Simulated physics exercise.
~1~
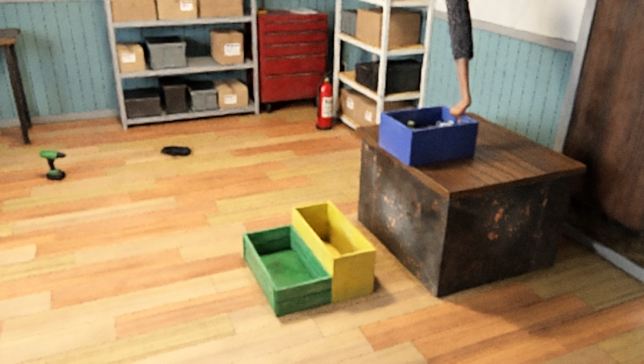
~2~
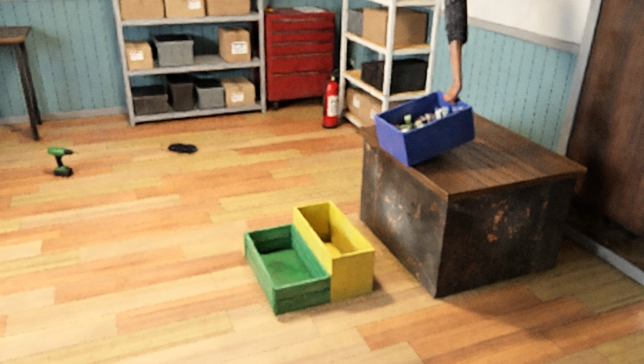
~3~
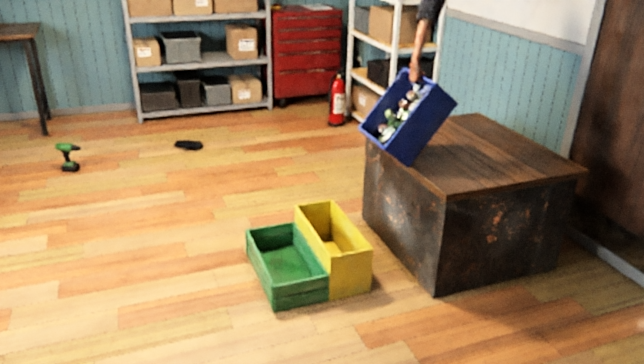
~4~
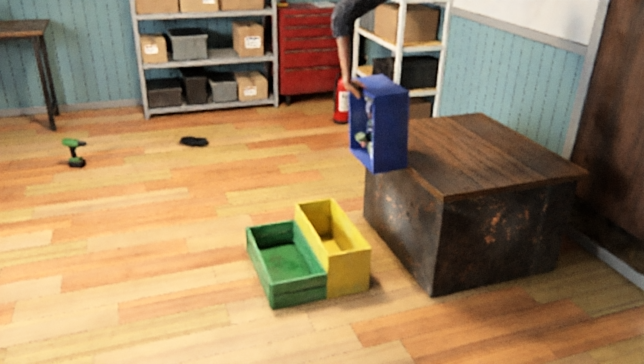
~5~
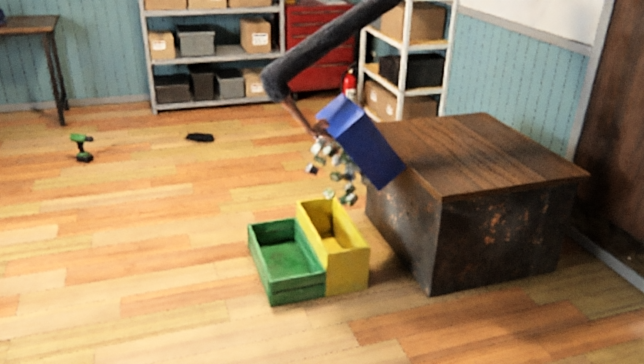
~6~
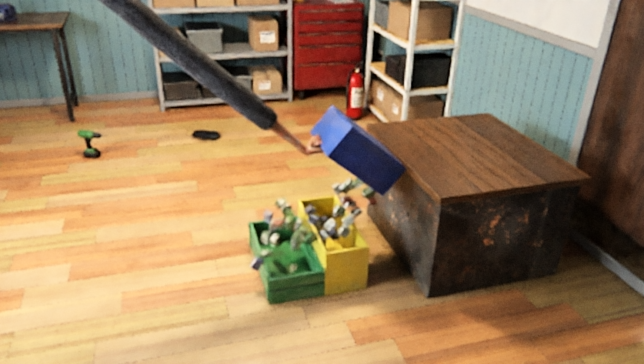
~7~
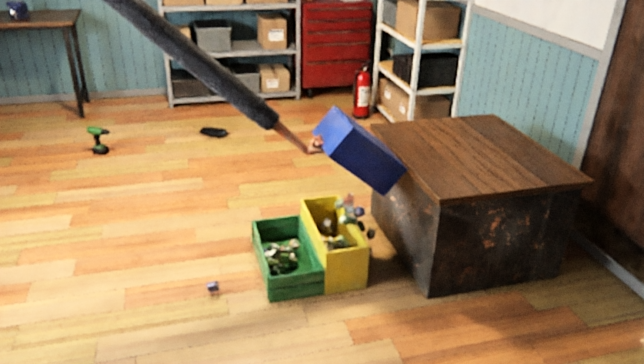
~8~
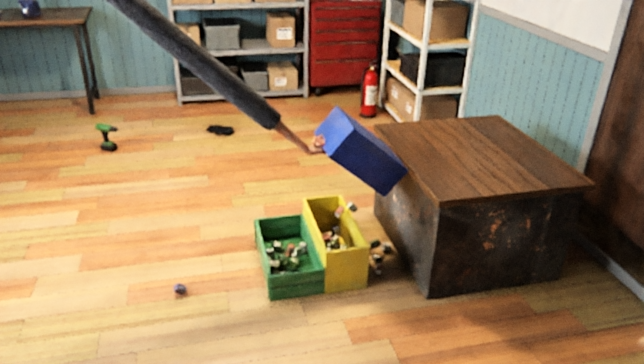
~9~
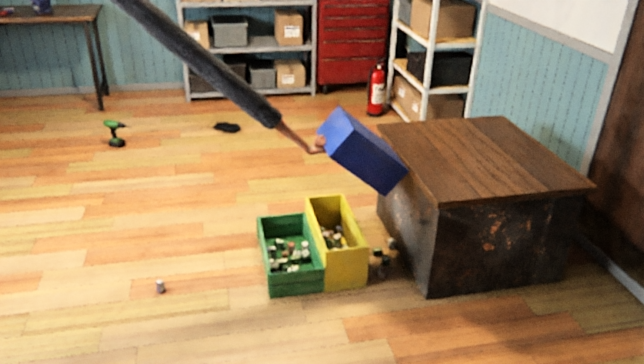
In a workshop, an arm tips a blue crate, spilling small cartons mostly into two bins.
